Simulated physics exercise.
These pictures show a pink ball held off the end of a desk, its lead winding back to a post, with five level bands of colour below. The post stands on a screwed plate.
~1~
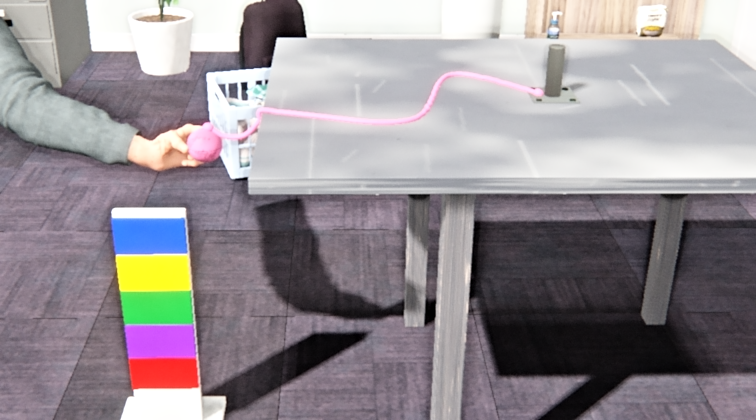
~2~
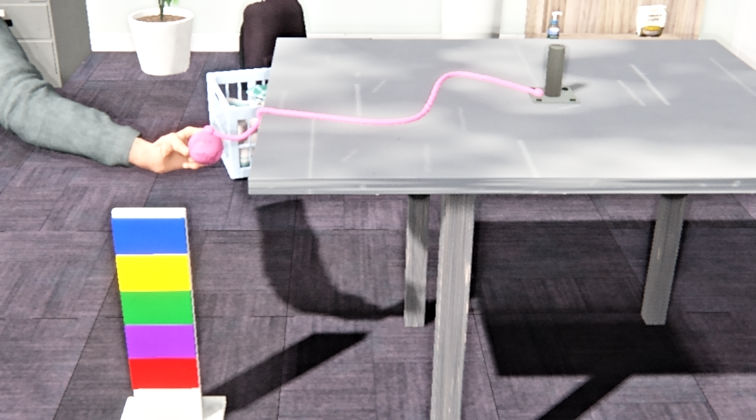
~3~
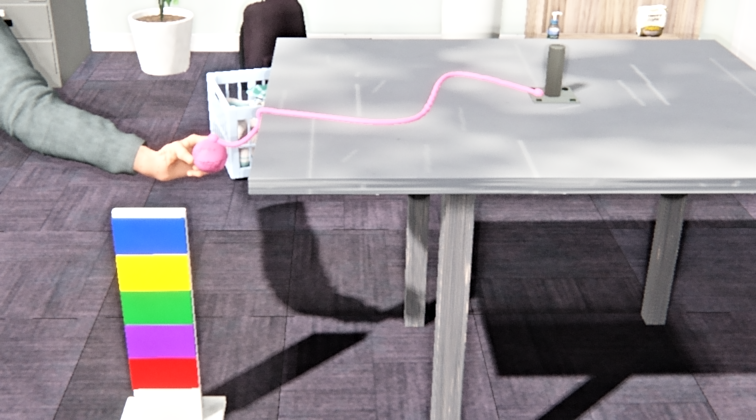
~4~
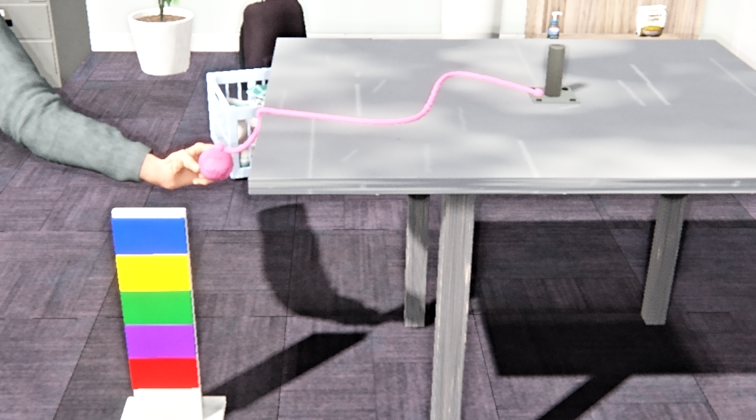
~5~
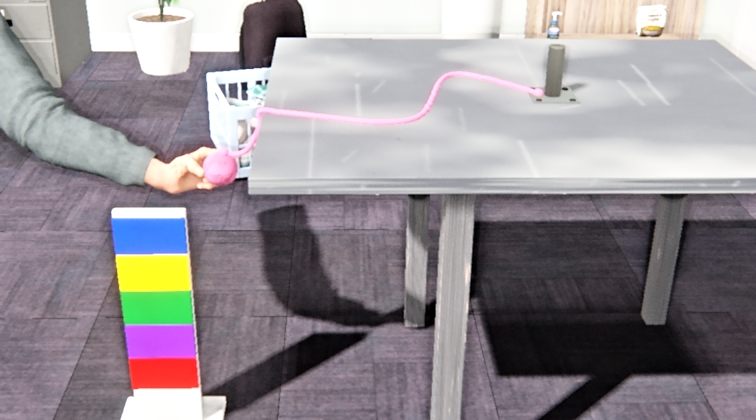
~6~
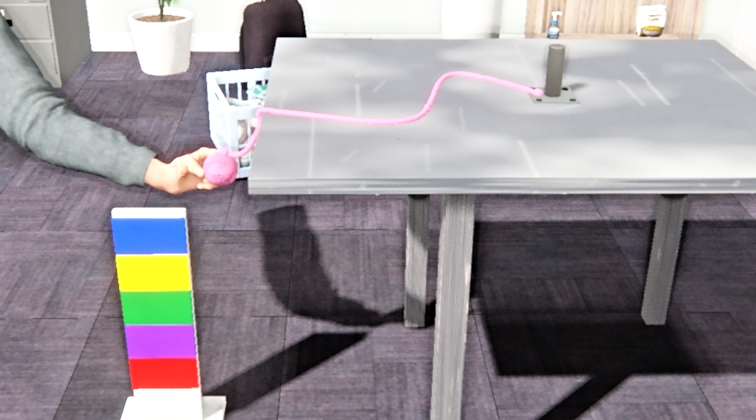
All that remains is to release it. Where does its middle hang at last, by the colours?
Its centre hangs level with the green band.
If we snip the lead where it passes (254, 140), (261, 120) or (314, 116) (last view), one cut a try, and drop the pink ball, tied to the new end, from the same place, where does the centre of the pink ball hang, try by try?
Try by try, around (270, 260), (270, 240) and (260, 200).
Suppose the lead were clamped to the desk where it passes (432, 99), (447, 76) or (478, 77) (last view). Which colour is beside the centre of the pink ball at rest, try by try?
In that order: Blue; yellow; yellow.
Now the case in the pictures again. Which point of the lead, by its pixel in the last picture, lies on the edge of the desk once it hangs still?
Near (388, 123).
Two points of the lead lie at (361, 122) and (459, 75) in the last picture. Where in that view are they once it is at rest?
At (263, 135), then (441, 97).
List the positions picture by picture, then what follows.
In the first frame, pink ball (205, 145); blue (150, 238); yellow (154, 274); green (157, 309); purple (161, 342); red (164, 375).
In the second frame, pink ball (206, 148); lead through (507, 84) (443, 79) (430, 105) (374, 123) (282, 113).
In the third frame, pink ball (211, 155).
In the fourth frame, pink ball (216, 164); lead through (507, 84) (443, 79) (430, 105) (374, 123) (282, 113).
In the fifth frame, pink ball (220, 169).
In the sixth frame, pink ball (221, 169); lead through (507, 84) (443, 79) (430, 105) (374, 123) (282, 113).
Soon after, ball near (257, 302); level with green.
Then, ball near (274, 291); level with green.
At rest, ball near (270, 296); level with green. Its middle rests at the green band.
